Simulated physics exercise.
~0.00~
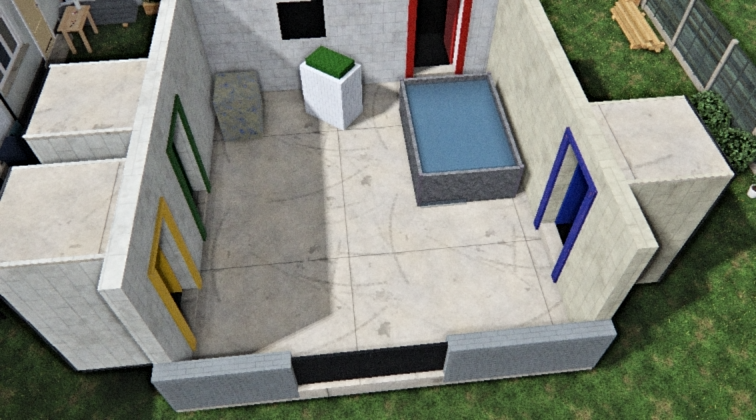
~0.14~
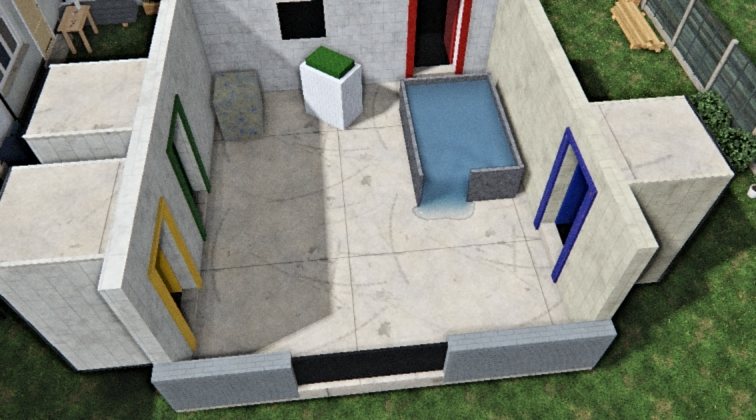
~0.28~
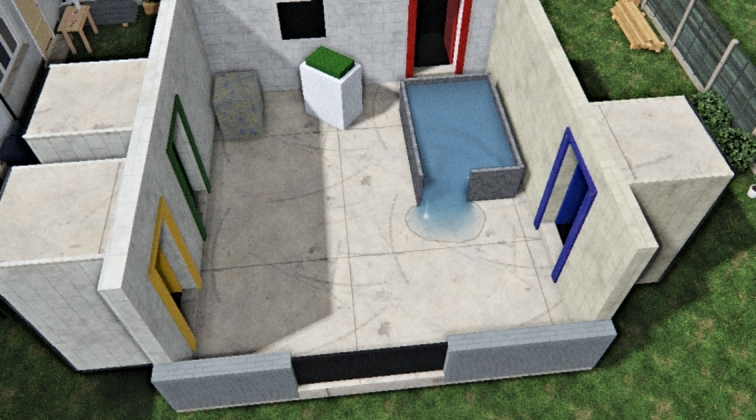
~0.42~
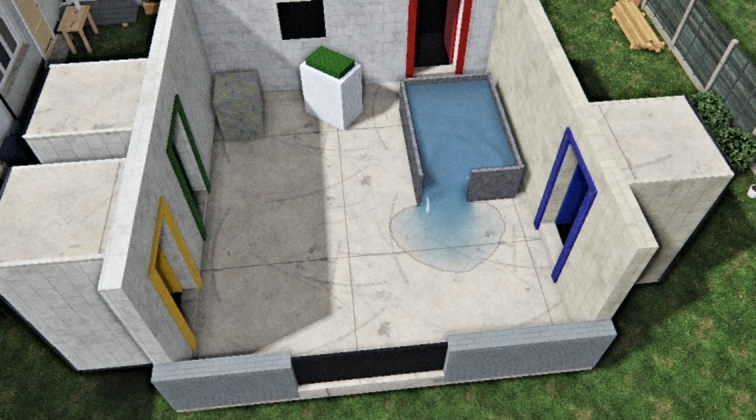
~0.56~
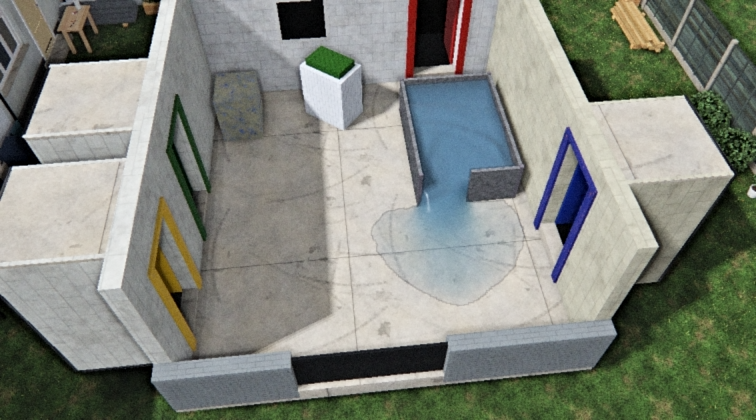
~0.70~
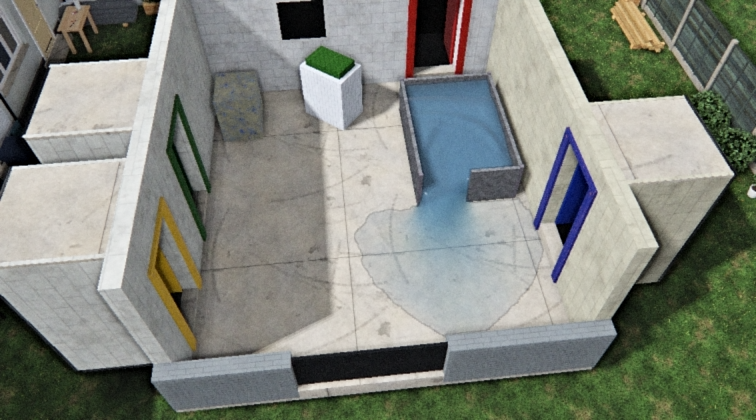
A walled yard with a pale, smooth floor is seen from high above, with grass around it. A grey tank of blue water stands near the back right, by a red doorway, with a blue doorway on the right, green and yellow ones on the left, and a green-topped white block behind. Part of the tank's front opens and water pours out, spreading forward and sideways in a widening, thinning sheet, while the camera stays still.
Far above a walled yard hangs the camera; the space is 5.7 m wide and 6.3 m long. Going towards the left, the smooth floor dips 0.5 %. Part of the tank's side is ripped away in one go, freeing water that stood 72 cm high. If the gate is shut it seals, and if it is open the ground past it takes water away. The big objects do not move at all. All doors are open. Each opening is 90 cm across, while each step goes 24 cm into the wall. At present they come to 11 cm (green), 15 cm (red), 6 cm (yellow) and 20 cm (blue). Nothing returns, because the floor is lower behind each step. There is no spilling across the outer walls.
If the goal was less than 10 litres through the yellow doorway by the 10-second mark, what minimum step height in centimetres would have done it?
A step of about 19 cm would have done it.
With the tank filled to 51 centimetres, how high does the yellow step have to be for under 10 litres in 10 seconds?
About 13.0 cm.
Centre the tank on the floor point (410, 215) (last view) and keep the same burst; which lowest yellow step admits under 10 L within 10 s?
22 cm, give or take.
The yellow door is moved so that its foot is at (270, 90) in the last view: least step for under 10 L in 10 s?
Roughly 7.5 cm, give or take.
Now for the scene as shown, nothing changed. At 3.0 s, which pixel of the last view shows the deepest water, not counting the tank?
About (203, 384).
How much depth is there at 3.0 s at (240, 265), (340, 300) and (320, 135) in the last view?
Roughly 0, 2 and 0 cm, in turn.
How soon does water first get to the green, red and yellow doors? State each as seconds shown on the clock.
Green 3.6 s, red 6.0 s, yellow 2.6 s.
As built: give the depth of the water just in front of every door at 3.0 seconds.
Door by door in centimetres - green 0, red 0, yellow 15, blue 12.
After 1.4 s water covers 30 % of the floor, deepest (36 cm) near (443, 212); it has not reached the yellow door.
After 3.0 s water covers 40 % of the floor, deepest (32 cm) near (203, 384); 15 cm at the yellow door, 3 litres in over its 6 cm step.
After 10.0 s water covers 95 % of the floor, deepest (17 cm) near (190, 386); 14 cm at the yellow door, 330 litres in over its 6 cm step.
At the yellow door as built, the water arrived by 2.6 s and peaked near 19 cm at 6.4 s.
With a step of 17.5 cm, 24 litres would have come in within the 10 s; with 23.5 cm, 1 litre. So under 10 litres takes about 19 cm.
